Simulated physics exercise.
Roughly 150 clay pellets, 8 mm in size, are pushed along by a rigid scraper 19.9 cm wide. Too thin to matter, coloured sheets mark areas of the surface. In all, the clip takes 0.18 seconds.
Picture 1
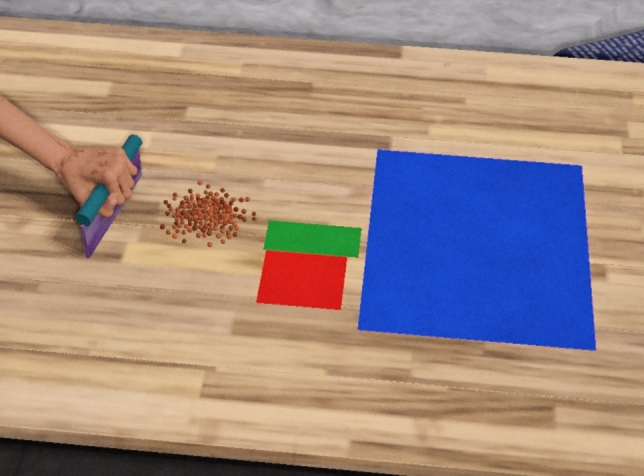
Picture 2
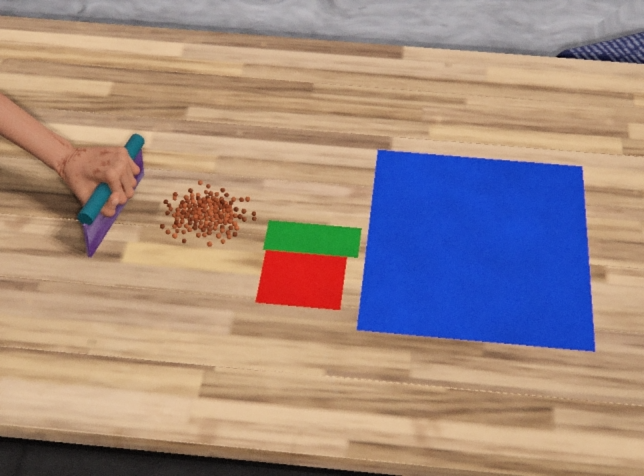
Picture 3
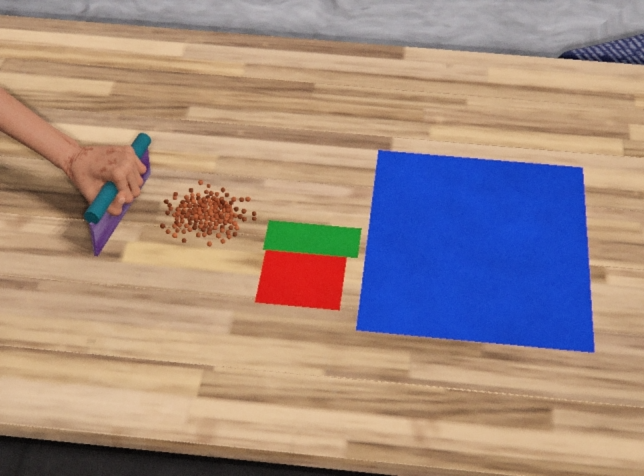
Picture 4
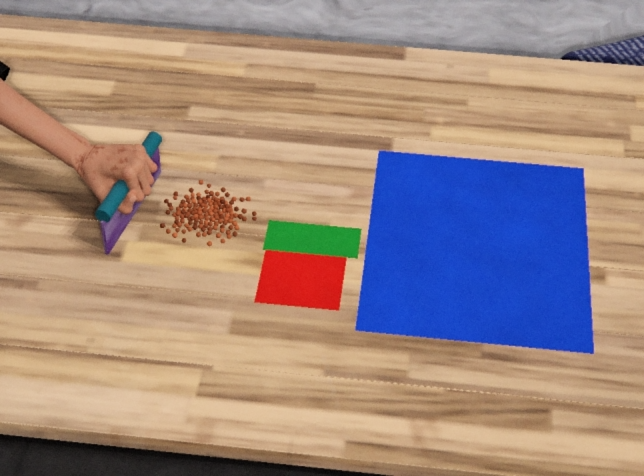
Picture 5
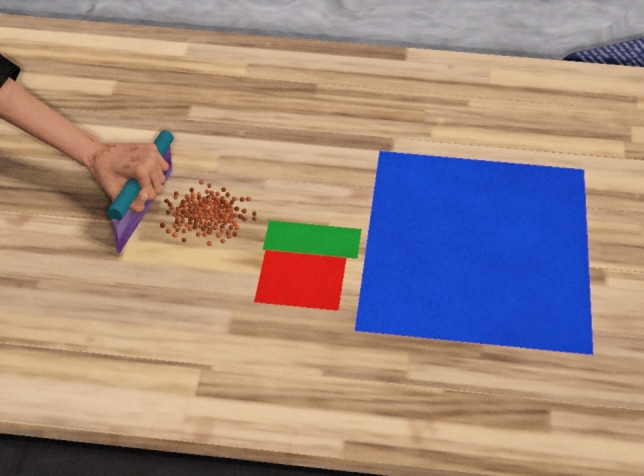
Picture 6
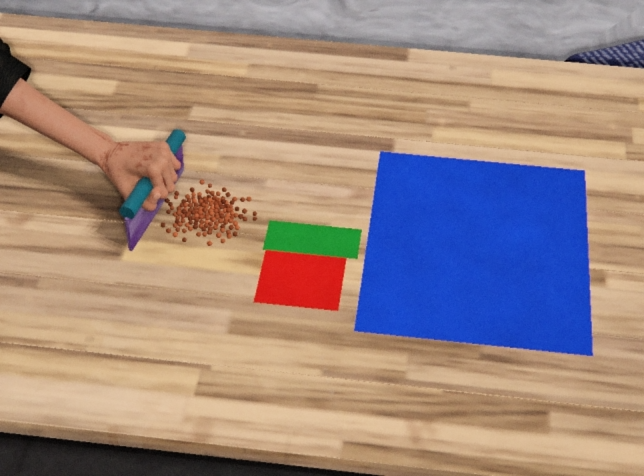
A hand slides a purple and teal scraper right across the wooden table toward small brown pellets.
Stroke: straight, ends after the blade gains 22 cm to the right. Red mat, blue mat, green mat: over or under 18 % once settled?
Red mat: Under, blue mat: Under, green mat: Over.
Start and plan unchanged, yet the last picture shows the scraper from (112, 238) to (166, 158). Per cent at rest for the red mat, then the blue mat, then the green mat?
The red mat ends with 25 %, the blue mat with 0 %, the green mat with 40 %.
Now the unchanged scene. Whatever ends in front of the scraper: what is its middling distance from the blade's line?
Some 4 cm.
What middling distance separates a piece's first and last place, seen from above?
It works out at some 12 centimetres.
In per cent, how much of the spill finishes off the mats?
My estimate is close to 70 per cent.
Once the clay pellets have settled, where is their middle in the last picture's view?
Near (281, 219).
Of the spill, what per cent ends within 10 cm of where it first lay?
Estimate: About 30 percent.
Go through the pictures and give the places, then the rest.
In the first picture, scraper from (84, 231) to (137, 151); moved 0.0 cm; 0 pieces shifted; middle of the spill at (204, 211); red mat at (303, 279); green mat at (313, 239); blue mat at (478, 242).
In the second picture, scraper from (87, 230) to (139, 150); moved 0.3 cm; 0 pieces shifted; middle of the spill at (204, 211).
In the third picture, scraper from (93, 229) to (146, 149); moved 1.3 cm; 0 pieces shifted; middle of the spill at (204, 210).
In the fourth picture, scraper from (104, 227) to (156, 148); moved 2.9 cm; 0 pieces shifted; middle of the spill at (204, 210).
In the fifth picture, scraper from (116, 225) to (168, 147); moved 4.6 cm; 0 pieces shifted; middle of the spill at (204, 210).
In the sixth picture, scraper from (128, 224) to (180, 146); moved 6.3 cm; 0 pieces shifted; middle of the spill at (205, 210); red mat at (301, 280); green mat at (313, 239); blue mat at (478, 245).
Then, 0.22 s after the last picture, scraper 17 cm from its start, spill 13 cm wide; off the mats 100 %.
Then, 0.43 s after the last picture, scraper 23 cm from its start, spill 17 cm wide; green mat 25 %, off the mats 75 %.
Then, 0.61 s after the last picture, scraper 23 cm from its start, spill 17 cm wide; red mat 5 %, green mat 25 %, off the mats 70 %.
In the end, red mat 5 %, green mat 25 %, blue mat 0 %, off the mats 70 %.
